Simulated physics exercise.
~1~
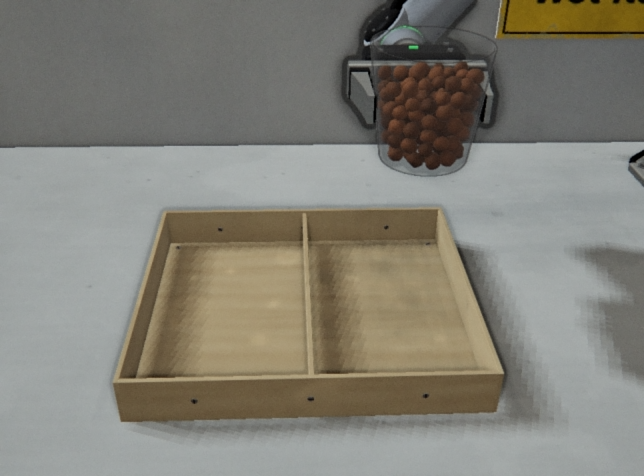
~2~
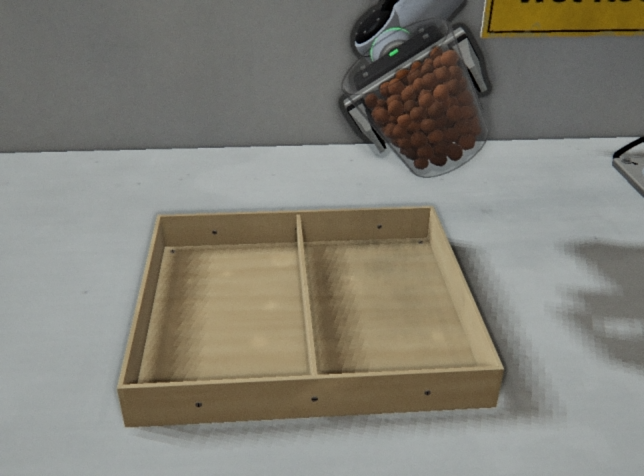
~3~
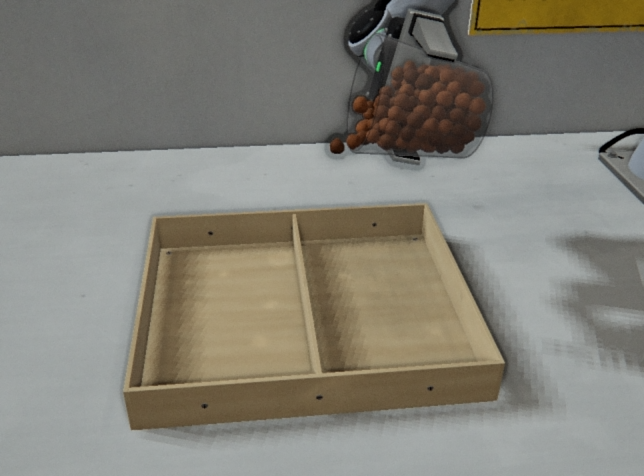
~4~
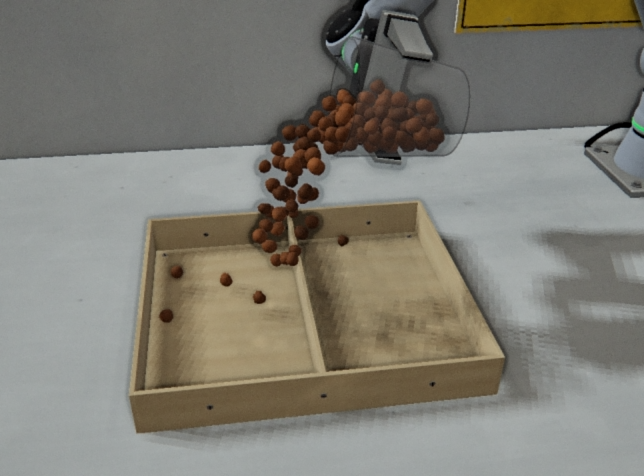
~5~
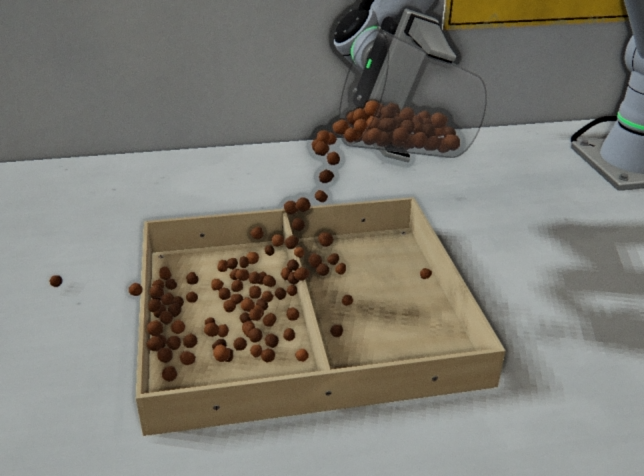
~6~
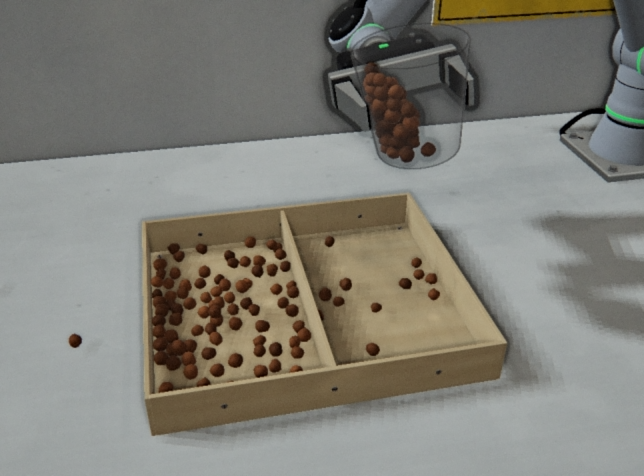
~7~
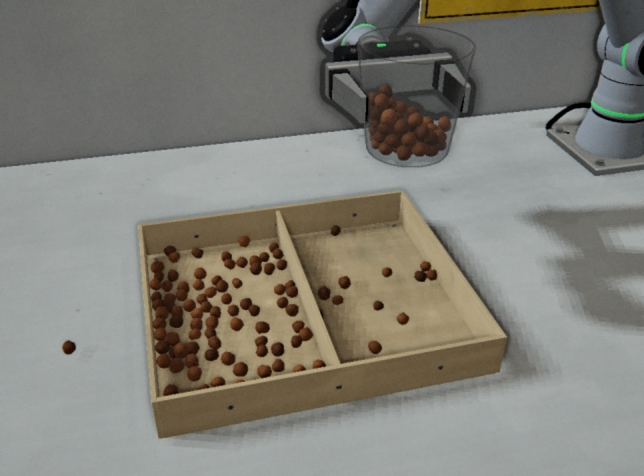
A robot gripper holds a clear tumbler full of brown hazelnuts above and behind a shallow wooden tray split in two by a divider. It tips the tumbler to the left until it lies on its side and the first nuts slip over the rim. A thick stream then falls around the divider, scattering mostly into the left part, while a few roll into the right. One nut lands on the table to the left. The gripper turns the tumbler upright again, with a good portion still inside, and the scattered nuts settle.
